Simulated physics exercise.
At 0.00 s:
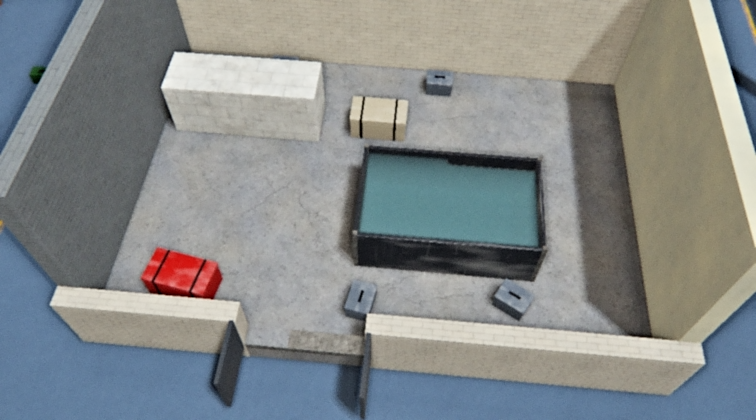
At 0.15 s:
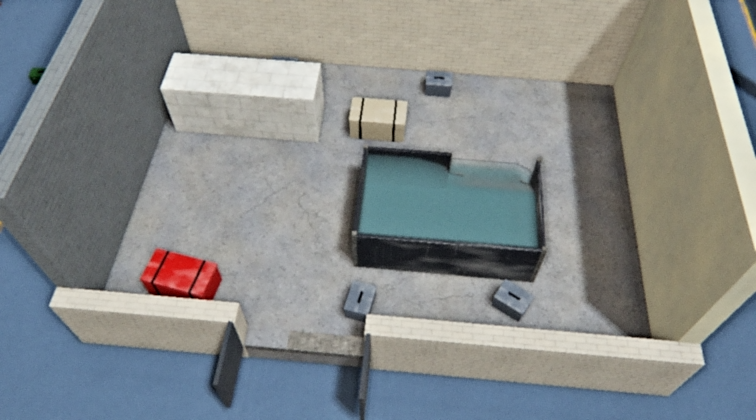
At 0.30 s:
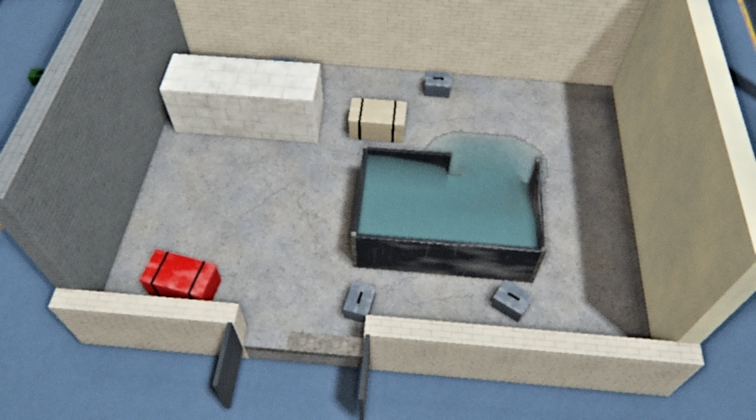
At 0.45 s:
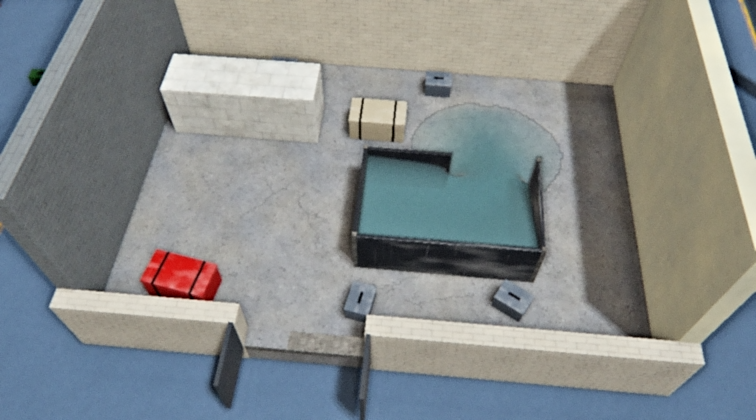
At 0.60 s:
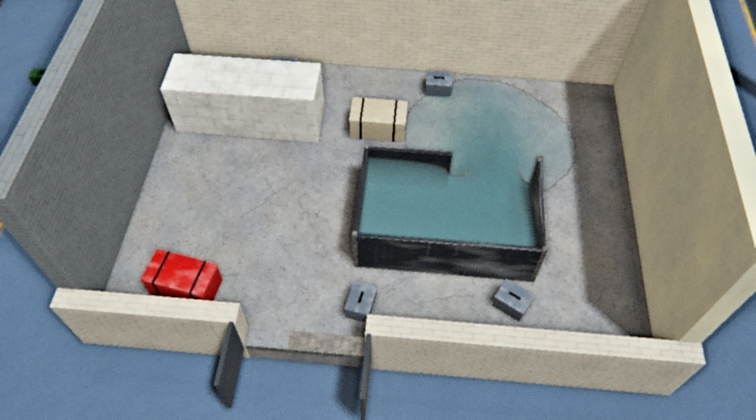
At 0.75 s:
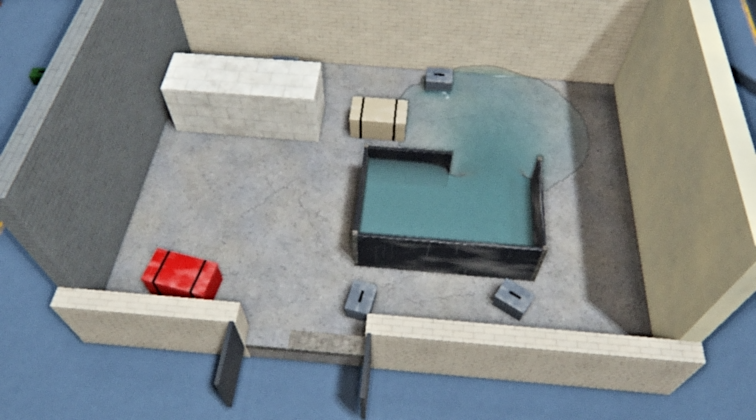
In a walled bay, water pours through a tank's broken back and spreads across the floor.
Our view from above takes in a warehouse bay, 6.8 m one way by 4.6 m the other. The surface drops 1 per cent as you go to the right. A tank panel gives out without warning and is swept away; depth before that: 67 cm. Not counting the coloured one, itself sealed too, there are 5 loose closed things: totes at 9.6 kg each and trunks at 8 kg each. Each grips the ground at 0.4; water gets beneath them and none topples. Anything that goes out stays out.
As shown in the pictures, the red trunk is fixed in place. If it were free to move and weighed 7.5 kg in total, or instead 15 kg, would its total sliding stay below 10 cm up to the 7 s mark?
Even the lighter one keeps it below that.
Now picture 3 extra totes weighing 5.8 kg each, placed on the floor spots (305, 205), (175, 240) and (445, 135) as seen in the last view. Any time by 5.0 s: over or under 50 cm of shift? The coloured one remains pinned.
In order: Smaller, smaller and greater.
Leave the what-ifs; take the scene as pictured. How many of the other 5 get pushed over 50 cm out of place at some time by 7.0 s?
That comes to 4.
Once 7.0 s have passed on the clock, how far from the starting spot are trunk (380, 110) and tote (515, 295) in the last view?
Respectively, 80 cm and 120 cm.
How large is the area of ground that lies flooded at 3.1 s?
I'd estimate close to 17 m2.
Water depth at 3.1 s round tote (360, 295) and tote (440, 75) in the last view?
Around 0 cm and 10 cm.
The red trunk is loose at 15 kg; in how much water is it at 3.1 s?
Depth: Approx. 0 cm.
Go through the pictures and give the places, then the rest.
In the first frame, the red trunk at (179, 270) rests on the ground; 2.9 m2 under water; 0 of 6 have shifted.
In the second frame, the red trunk at (178, 271), on the bottom; water covers 3.5 m2; 0 of 6 have shifted.
In the third frame, the red trunk at (178, 272) rests on the ground; 4.4 m2 under water; 0 of 6 have shifted.
In the fourth frame, the red trunk at (178, 272), on the bottom; 5.6 m2 under water; 0 of 6 have shifted.
In the fifth frame, the red trunk at (179, 272) rests on the ground; water covers 6.9 m2; 0 of 6 have shifted.
In the sixth frame, the red trunk at (179, 271), on the bottom; water covers 7.9 m2; 0 of 6 have shifted.
After 1.4 s the red trunk would be 0 cm from its start with 7.5 kg and 0 cm from its start with 15 kg; 0 cm of water round it then.
After 3.1 s the red trunk would be 0 cm from its start with 7.5 kg and 0 cm from its start with 15 kg; 0 cm of water round it then.
After 4.9 s the red trunk would be 0 cm from its start with 7.5 kg and 0 cm from its start with 15 kg; 0 cm of water round it then.
After 7.0 s the red trunk would be 1 cm from its start with 7.5 kg and 0 cm from its start with 15 kg; 2 cm of water round it then.
